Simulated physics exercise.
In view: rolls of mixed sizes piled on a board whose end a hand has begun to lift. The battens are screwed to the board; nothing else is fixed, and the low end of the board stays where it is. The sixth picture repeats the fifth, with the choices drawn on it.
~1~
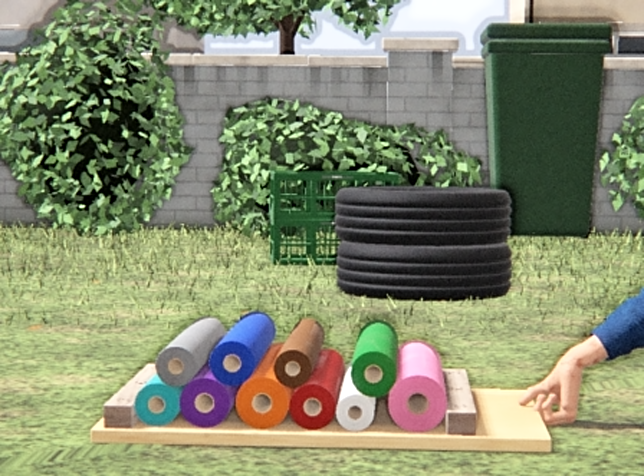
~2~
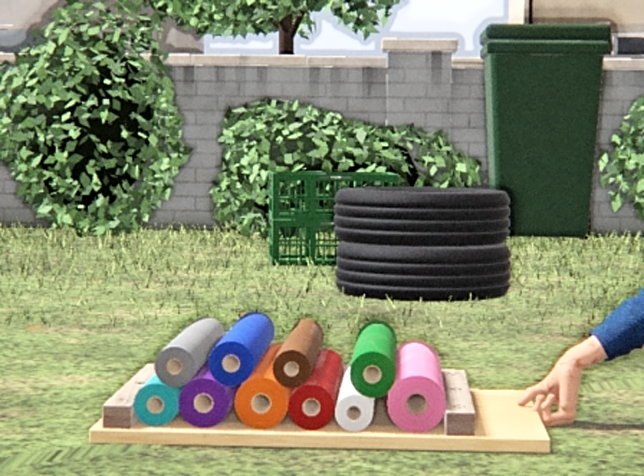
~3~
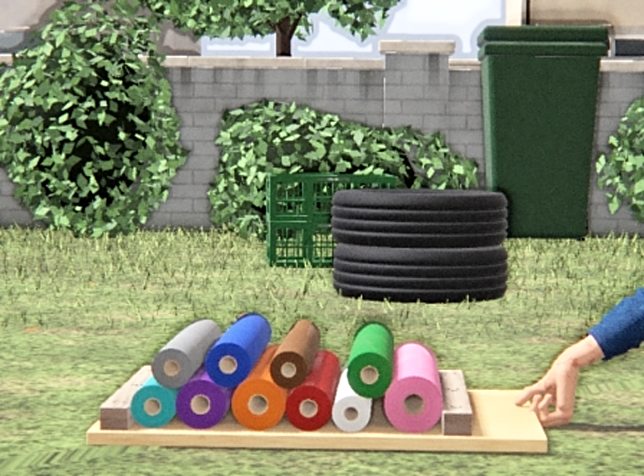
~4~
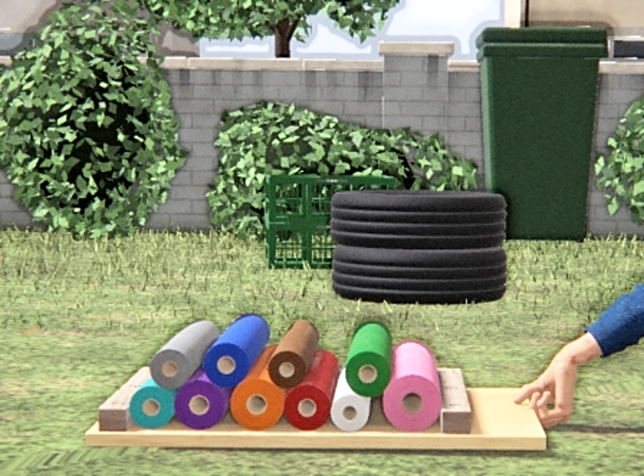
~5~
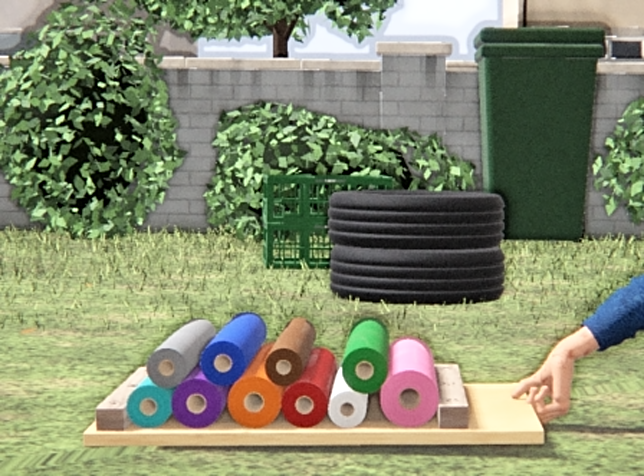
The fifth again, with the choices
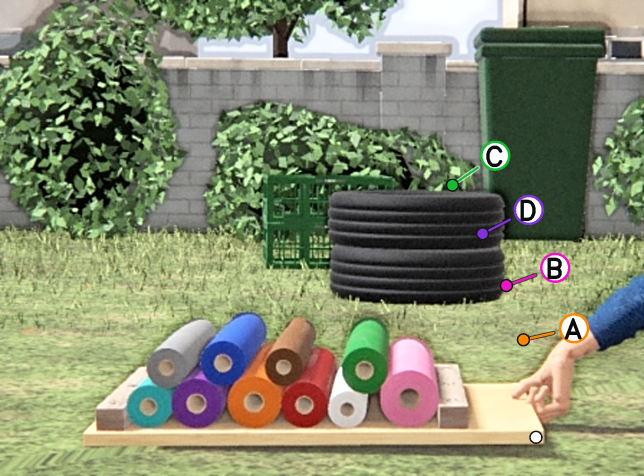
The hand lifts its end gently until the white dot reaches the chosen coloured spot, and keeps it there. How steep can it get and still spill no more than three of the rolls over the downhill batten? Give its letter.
The last mark within the limit is C.
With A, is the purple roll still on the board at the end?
The purple roll: Yes.
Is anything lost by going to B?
No, at B.
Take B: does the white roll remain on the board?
Yes, with B.
On the marked copy, A at (523, 340); B at (507, 286); C at (453, 185); D at (483, 234); the white dot at (536, 437).
Taking C. A third of the way, board at 20°.
Two thirds of the way, board at 35°.
When it is over, board at 35°, two over the low batten (blue, grey).
As for the rest, A none over the low batten; B none over the low batten; D one over the low batten (grey).
